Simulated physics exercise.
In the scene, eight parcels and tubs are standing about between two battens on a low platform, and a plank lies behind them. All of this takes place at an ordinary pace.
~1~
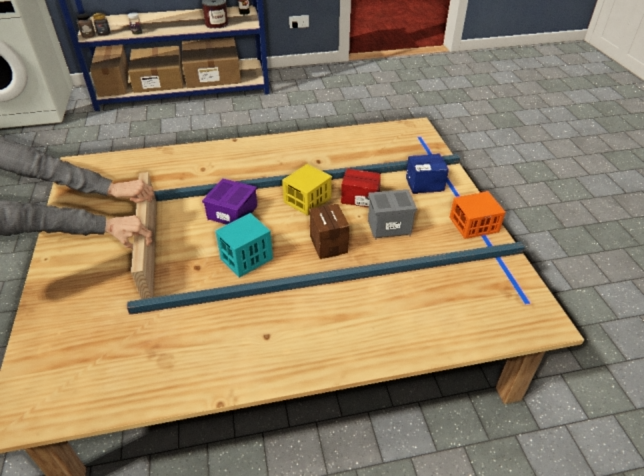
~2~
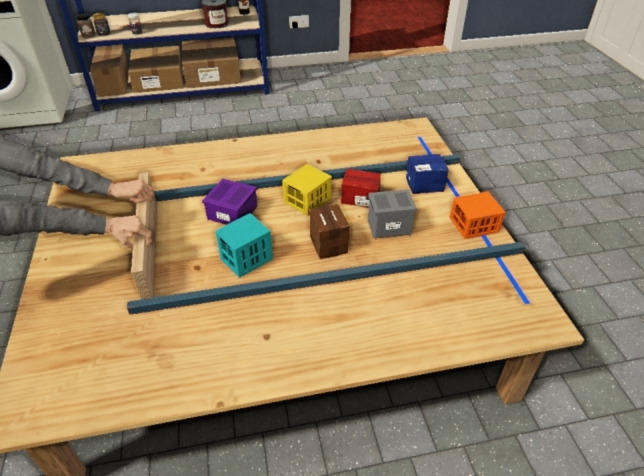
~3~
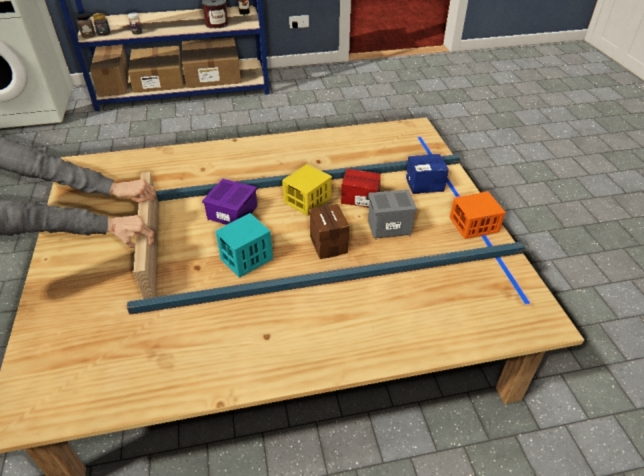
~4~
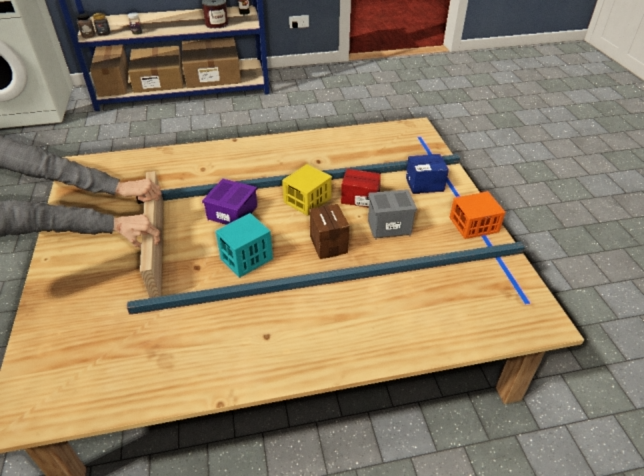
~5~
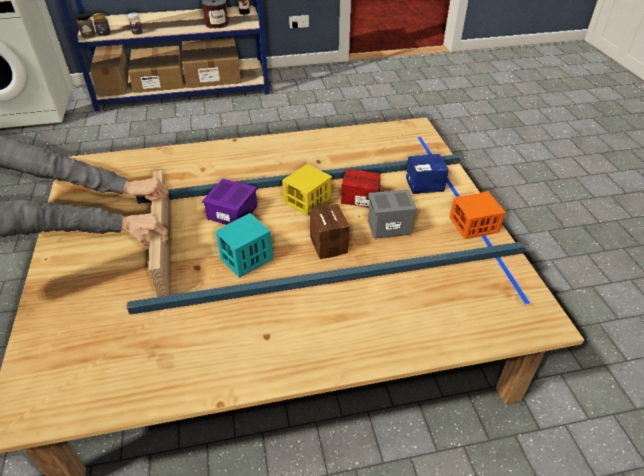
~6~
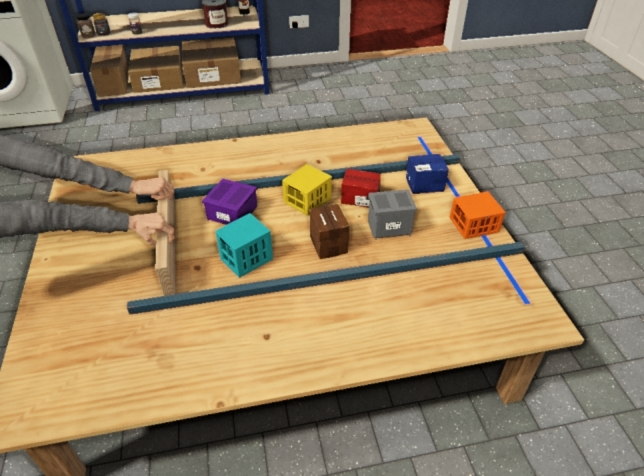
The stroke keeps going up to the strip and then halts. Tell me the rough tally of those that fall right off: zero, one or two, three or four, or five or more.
I expect at least five to drop off the edge.
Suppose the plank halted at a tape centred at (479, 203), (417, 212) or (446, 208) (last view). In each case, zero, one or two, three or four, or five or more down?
In the order of the places given: At least five; either three or four; five or over.
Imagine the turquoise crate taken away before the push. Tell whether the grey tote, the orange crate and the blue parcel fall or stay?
Outcome: Grey tote ends up off; orange crate ends up off; blue parcel ends up off.
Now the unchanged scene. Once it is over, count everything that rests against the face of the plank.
So the total is 2.
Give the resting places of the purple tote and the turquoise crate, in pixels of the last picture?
The purple tote stops around (465, 166); the turquoise crate around (504, 216).
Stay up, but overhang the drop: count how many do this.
2 is the number.
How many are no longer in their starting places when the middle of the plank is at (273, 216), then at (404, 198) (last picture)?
Counting first: 5, next 8.
Soon after, none off yet; orange crate at rest near (477, 215); blue parcel at rest near (426, 174); grey tote at rest near (391, 215).
By the end, the number that fall off is five or more; fallen, yellow crate, brown parcel, red parcel, grey tote, blue parcel and orange crate.
